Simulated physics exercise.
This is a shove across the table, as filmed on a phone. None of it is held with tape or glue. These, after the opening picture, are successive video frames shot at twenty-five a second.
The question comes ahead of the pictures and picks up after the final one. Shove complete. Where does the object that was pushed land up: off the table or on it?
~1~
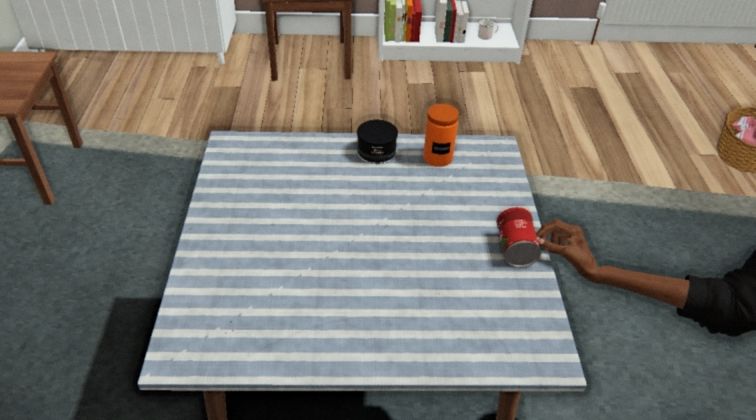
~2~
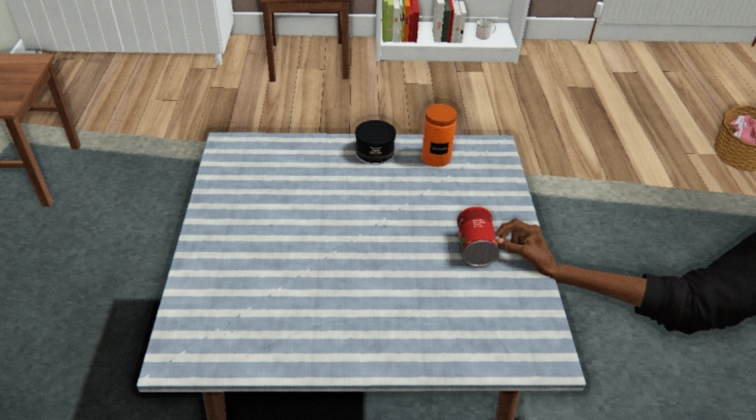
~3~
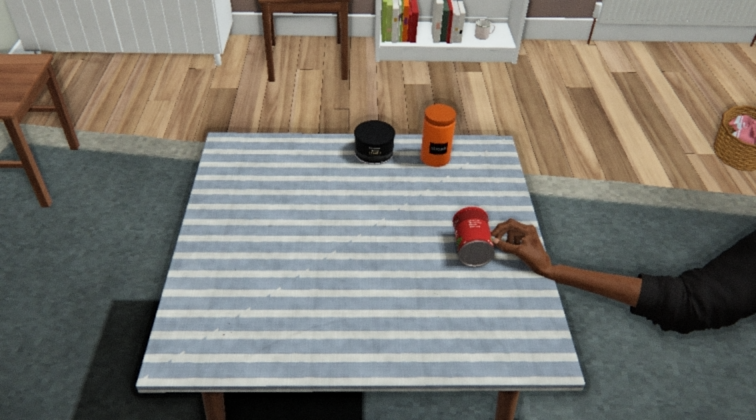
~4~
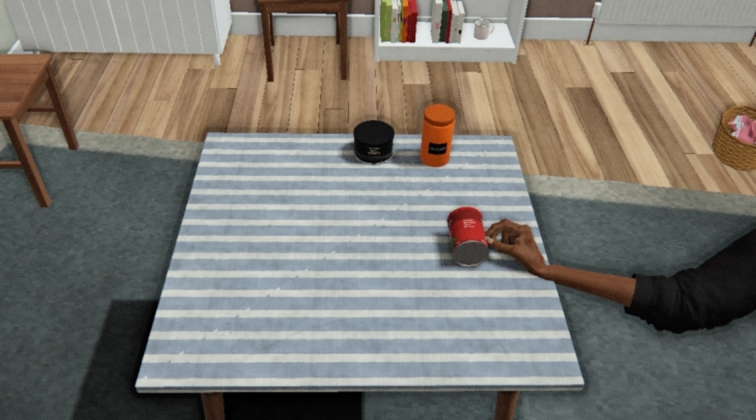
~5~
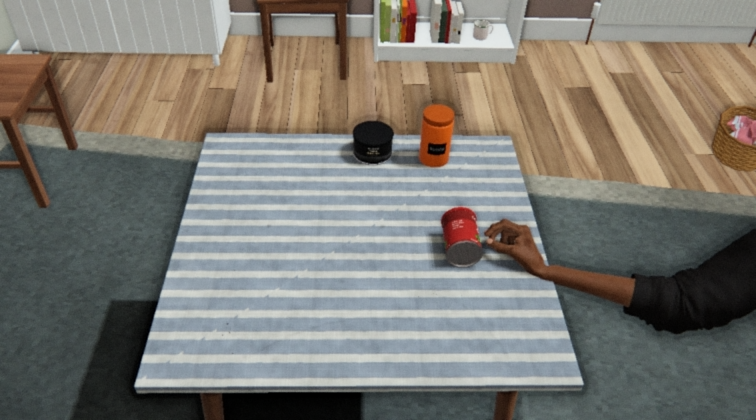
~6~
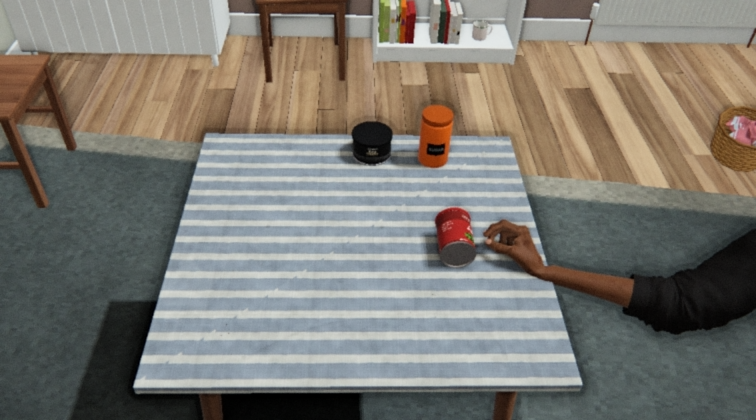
On it.
Then, 0.20 s past the last view, red tin displaced about its own width near (432, 237).
Then, 0.40 s past the last view, red tin displaced about its own width near (415, 237).
Then, 0.70 s past the last view, red tin displaced well along near (399, 237).
Finally, moved from the start, red tin. Final places as the last picture's camera would see them, red tin near (395, 237).
